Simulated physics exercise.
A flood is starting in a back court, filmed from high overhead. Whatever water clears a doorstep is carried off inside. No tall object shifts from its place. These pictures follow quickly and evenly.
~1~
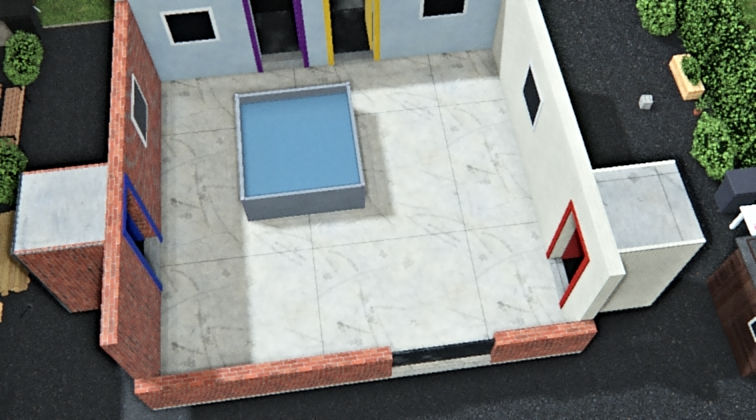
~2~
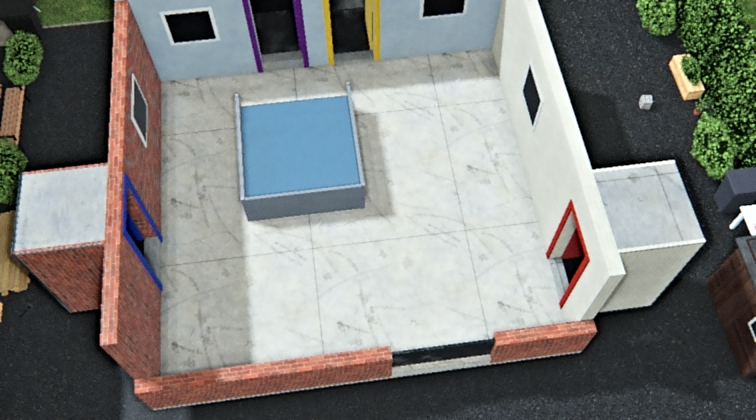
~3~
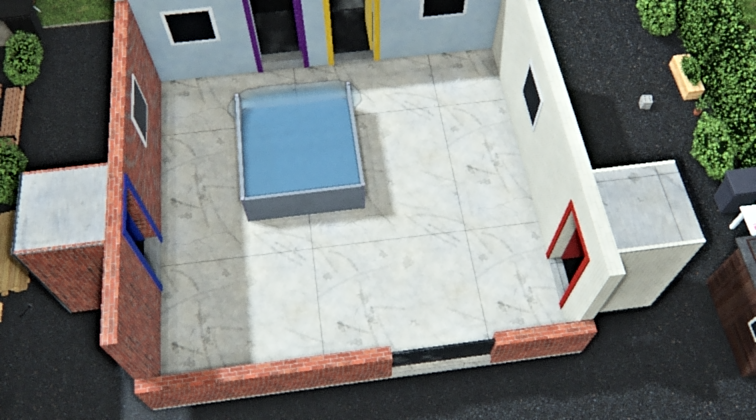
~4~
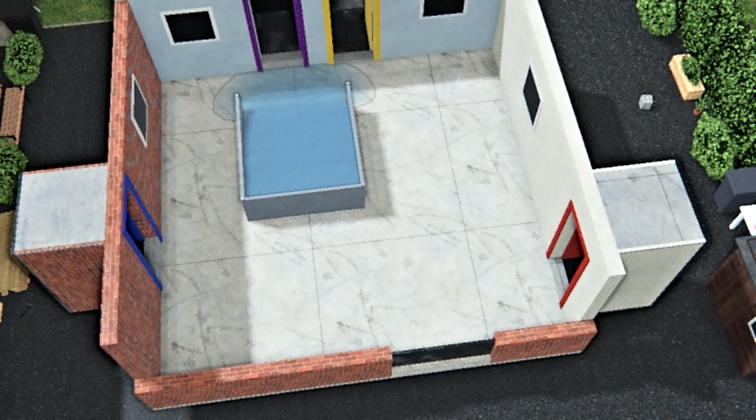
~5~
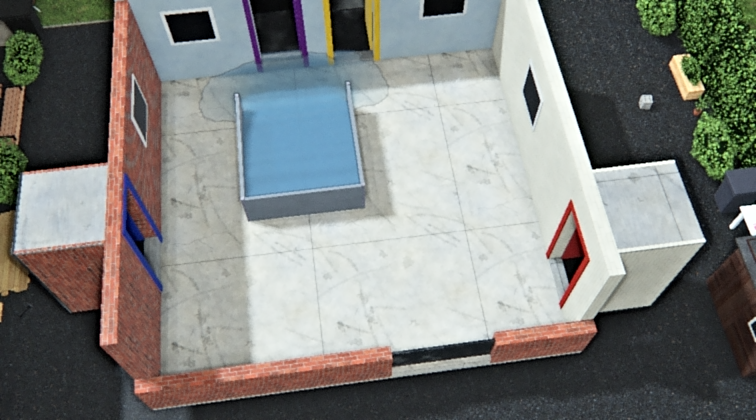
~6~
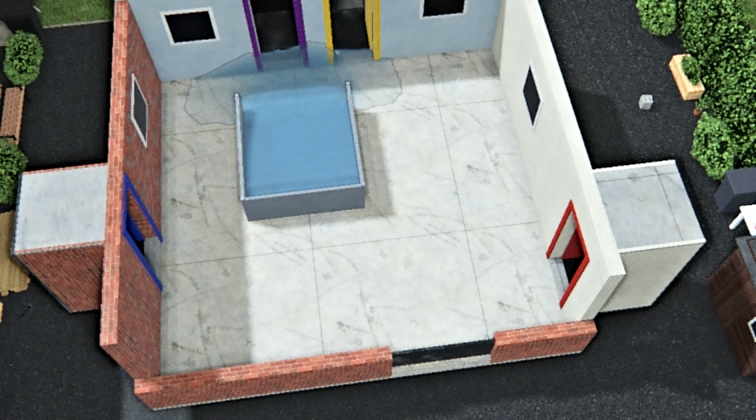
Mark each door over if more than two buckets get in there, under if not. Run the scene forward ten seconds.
Blue door - under; purple door - over; yellow door - over; red door - over.
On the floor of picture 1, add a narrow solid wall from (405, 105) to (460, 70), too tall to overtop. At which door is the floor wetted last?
It's the red door, I'd say.
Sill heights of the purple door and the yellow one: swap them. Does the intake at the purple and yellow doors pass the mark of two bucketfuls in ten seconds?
In short: Purple door goes over; yellow door takes more.
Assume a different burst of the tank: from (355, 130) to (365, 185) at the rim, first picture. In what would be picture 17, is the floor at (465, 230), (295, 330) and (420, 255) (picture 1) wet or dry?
Submerged, unwetted, submerged.
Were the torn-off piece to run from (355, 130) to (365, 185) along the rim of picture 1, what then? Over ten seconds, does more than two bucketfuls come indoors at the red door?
Red door: Over the line.
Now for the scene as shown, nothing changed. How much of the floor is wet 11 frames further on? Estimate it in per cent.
Around 25 percent of it.
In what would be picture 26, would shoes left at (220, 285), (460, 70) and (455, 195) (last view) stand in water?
In that order the points end up soaked, soaked and high and dry.
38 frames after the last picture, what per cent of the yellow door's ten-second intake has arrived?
About 95 per cent.
A moment on, water covers 15 % of the floor; the blue door not reached, the purple door far over two buckets in, the yellow door far over two buckets in, the red door not reached.
Next, water covers 25 % of the floor; the blue door not reached, the purple door far over two buckets in, the yellow door far over two buckets in, the red door not reached.
Then, water covers 45 % of the floor; the blue door wet at the sill, nothing in, the purple door far over two buckets in, the yellow door far over two buckets in, the red door not reached.
Later, water covers 80 % of the floor; the blue door wet at the sill, nothing in, the purple door far over two buckets in, the yellow door far over two buckets in, the red door wet at the sill, nothing in.
In the end, water covers 95 % of the floor; the blue door wet at the sill, nothing in, the purple door far over two buckets in, the yellow door far over two buckets in, the red door over two buckets in.
